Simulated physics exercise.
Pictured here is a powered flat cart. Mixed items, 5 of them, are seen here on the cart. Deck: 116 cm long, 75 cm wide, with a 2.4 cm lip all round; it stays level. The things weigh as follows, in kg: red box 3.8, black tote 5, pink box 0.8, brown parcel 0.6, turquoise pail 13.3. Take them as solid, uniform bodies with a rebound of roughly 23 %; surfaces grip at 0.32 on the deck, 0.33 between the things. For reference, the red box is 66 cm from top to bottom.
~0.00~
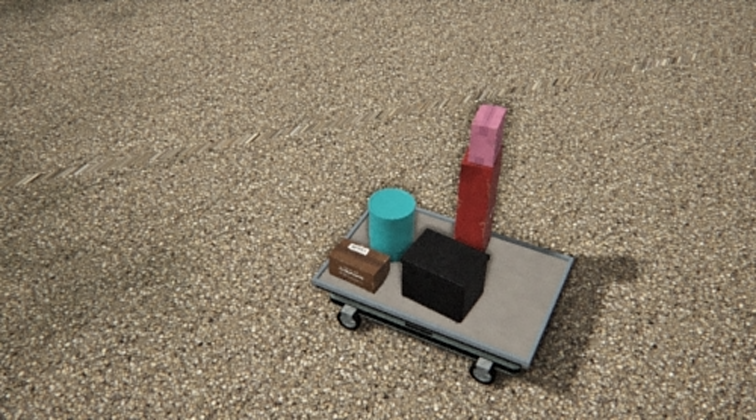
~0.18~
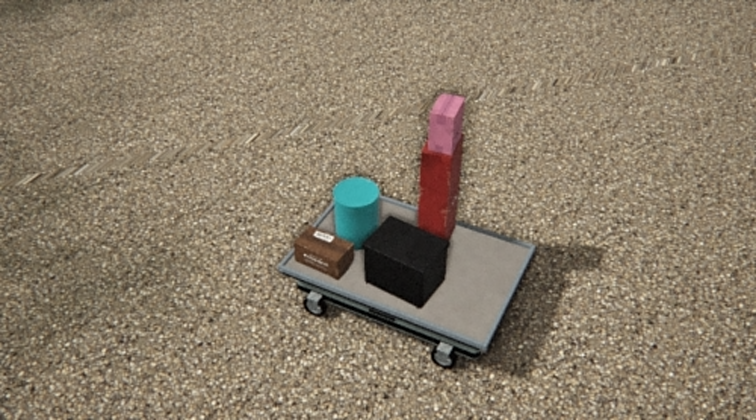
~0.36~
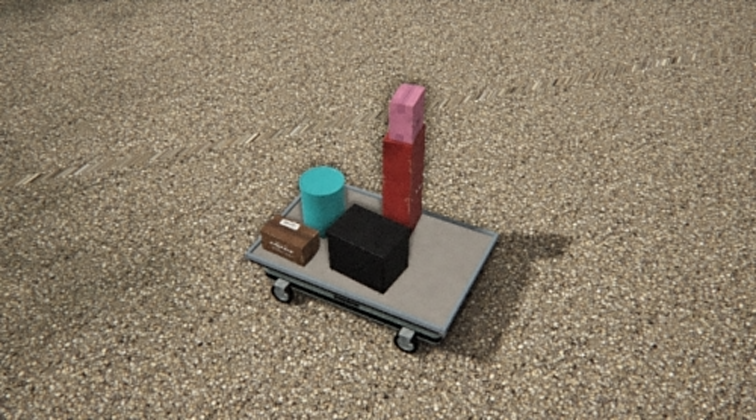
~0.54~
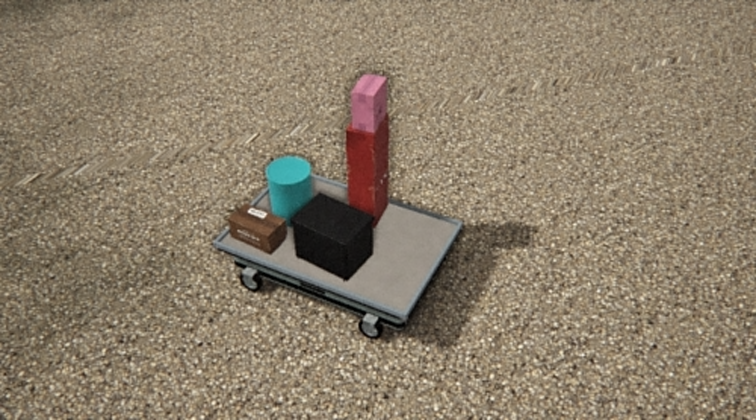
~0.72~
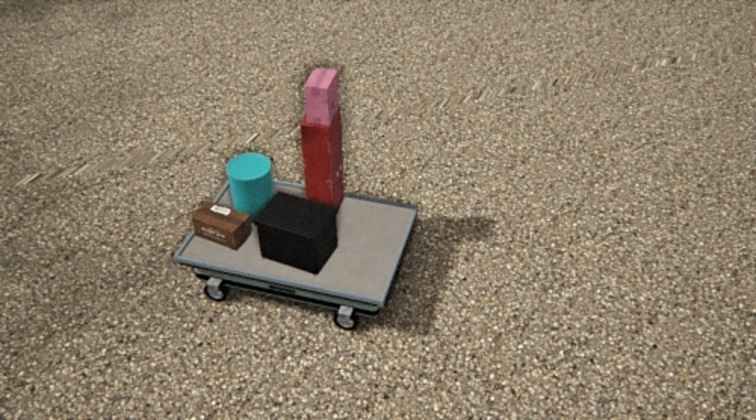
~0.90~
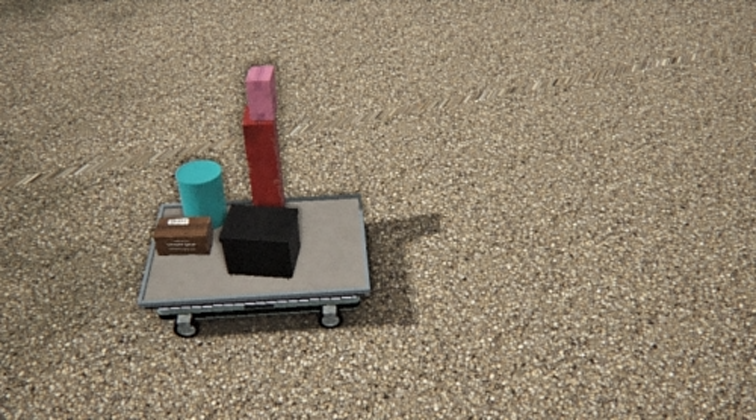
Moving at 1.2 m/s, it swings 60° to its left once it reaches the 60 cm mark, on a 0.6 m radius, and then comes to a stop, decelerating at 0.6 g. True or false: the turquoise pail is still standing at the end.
False.
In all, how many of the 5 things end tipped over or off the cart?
So, 3 in all.
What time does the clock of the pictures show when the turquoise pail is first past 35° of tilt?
About 1.4 seconds.
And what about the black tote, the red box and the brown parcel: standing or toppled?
Well, the black tote holds steady, the red box tumbles down, and the brown parcel holds steady.
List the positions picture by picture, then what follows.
In the first picture, cart 0 cm along; turquoise pail (392, 226); red box (477, 203).
In the second picture, cart 22 cm along; pink box (446, 124); brown parcel (324, 252).
In the third picture, cart 43 cm along; red box (403, 180); black tote (369, 249).
In the fourth picture, cart 65 cm along; pink box (369, 103); brown parcel (258, 229).
In the fifth picture, cart 86 cm along, turned 11°; brown parcel (222, 225) moved 10 cm; red box (324, 163) moved 2 cm.
In the sixth picture, cart 108 cm along, turned 32°; turquoise pail (203, 196) 7° off upright; pink box (262, 93) 7° off upright.
After 1.20 s, cart 144 cm along, turned 59°; red box and pink box now off the cart; turquoise pail 15° off upright near (104, 257); brown parcel moved 27 cm.
After 1.50 s, cart 165 cm along, turned 60°, stopped; turquoise pail now off the cart; black tote moved 11 cm; brown parcel moved 5 cm.
After 1.70 s, cart 165 cm along, turned 60°, stopped; black tote moved 14 cm; brown parcel moved 7 cm.
In the end (2.5 s), off the cart and tipped over, red box, pink box and turquoise pail; not toppled but over 10 cm from the start, black tote; the last one under 10 cm from the start.
